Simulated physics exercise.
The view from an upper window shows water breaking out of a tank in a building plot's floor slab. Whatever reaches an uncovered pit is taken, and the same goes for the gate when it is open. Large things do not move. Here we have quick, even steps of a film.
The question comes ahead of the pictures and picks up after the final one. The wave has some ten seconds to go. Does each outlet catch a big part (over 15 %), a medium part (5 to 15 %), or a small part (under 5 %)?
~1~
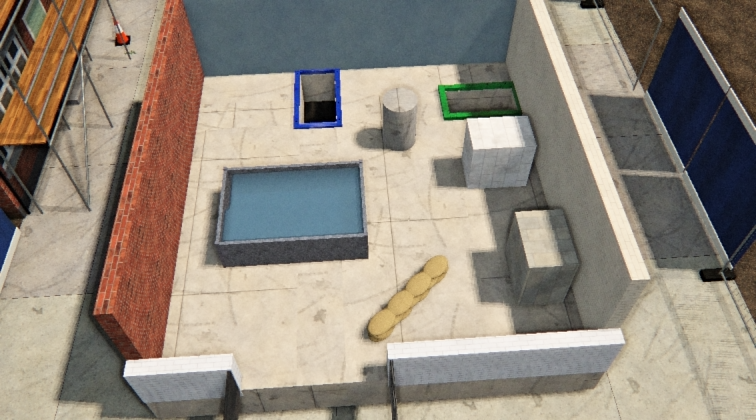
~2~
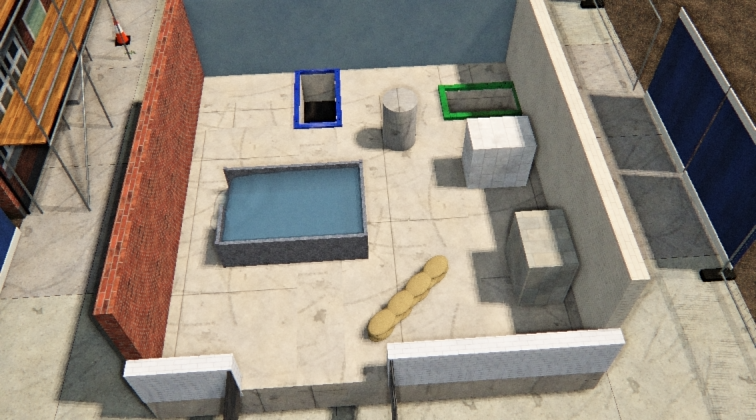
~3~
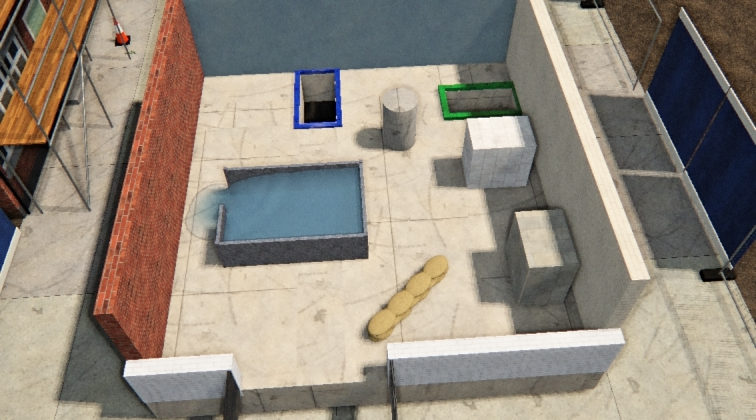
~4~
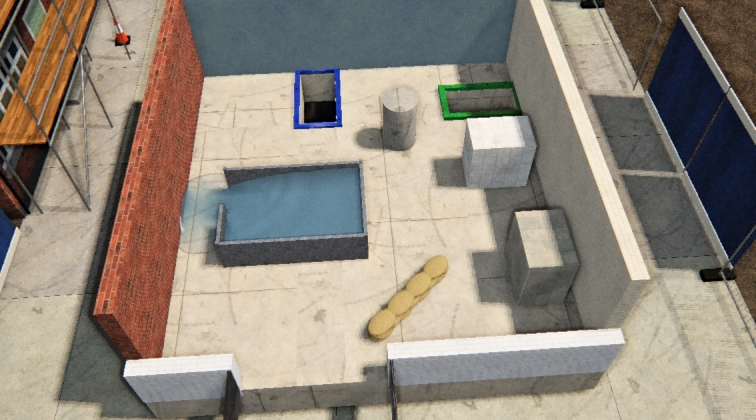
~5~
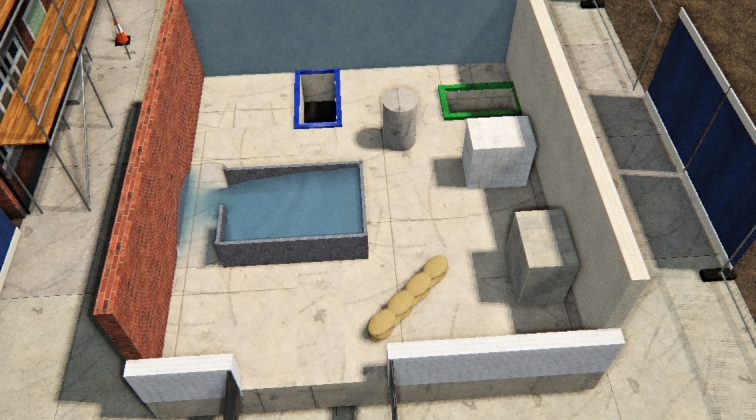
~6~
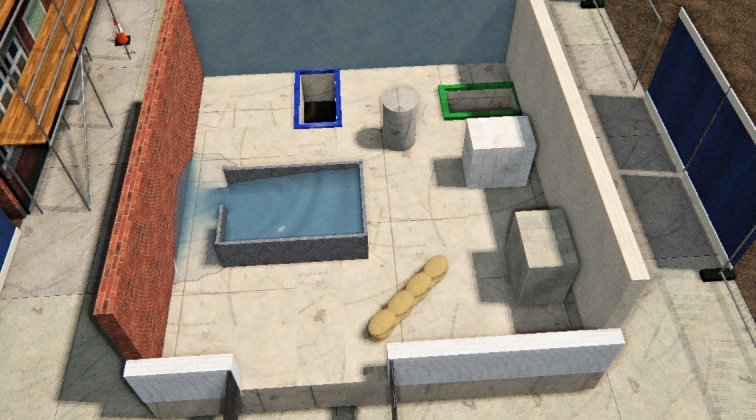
Parts caught - gate: A medium part; green pit: A small part; blue pit: A big part.
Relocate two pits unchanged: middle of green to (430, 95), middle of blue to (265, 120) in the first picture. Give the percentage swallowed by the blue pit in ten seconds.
Blue: About 14 %.
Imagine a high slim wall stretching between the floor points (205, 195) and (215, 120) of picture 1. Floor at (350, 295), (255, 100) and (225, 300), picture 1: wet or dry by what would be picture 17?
First spared, second submerged, third submerged.
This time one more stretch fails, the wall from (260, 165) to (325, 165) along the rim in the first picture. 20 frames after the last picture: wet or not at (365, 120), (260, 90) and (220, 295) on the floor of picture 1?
Listed in order, they come out sitting in a pool, sitting in a pool and without a puddle.
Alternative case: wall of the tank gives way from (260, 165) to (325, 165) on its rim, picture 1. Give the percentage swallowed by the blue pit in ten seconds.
The blue pit takes 35 per cent.
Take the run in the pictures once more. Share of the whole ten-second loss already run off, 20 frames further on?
Near 20 %.
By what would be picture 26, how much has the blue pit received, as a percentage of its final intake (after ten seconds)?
My estimate: Close to 20 per cent.
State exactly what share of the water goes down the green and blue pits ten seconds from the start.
Around 0 and 18 per cent, in that order.
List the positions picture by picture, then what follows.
In the first frame, still water in the water tank at (293, 203).
In the second frame, the front is at a hidden place, out from the gap at (230, 205).
In the third frame, the front is at (192, 229), out from the gap at (231, 205).
In the fourth frame, water pours out at (231, 205) and has run to (189, 185).
In the fifth frame, the front is at (191, 169), out from the gap at (231, 205).
In the sixth frame, water pours out at (230, 205) and has run to (193, 157).
A moment on, water covers 15 % of the floor; the gate 0 %, the green pit 0 %, the blue pit 0 %.
Next, water covers 25 % of the floor; the gate 0 %, the green pit 0 %, the blue pit 0 %.
Then, water covers 30 % of the floor; the gate 2 %, the green pit 0 %, the blue pit 4 %.
Later, water covers 45 % of the floor; the gate 7 %, the green pit 0 %, the blue pit 12 %.
In the end, water covers 65 % of the floor; the gate 12 %, the green pit 0 %, the blue pit 19 %.
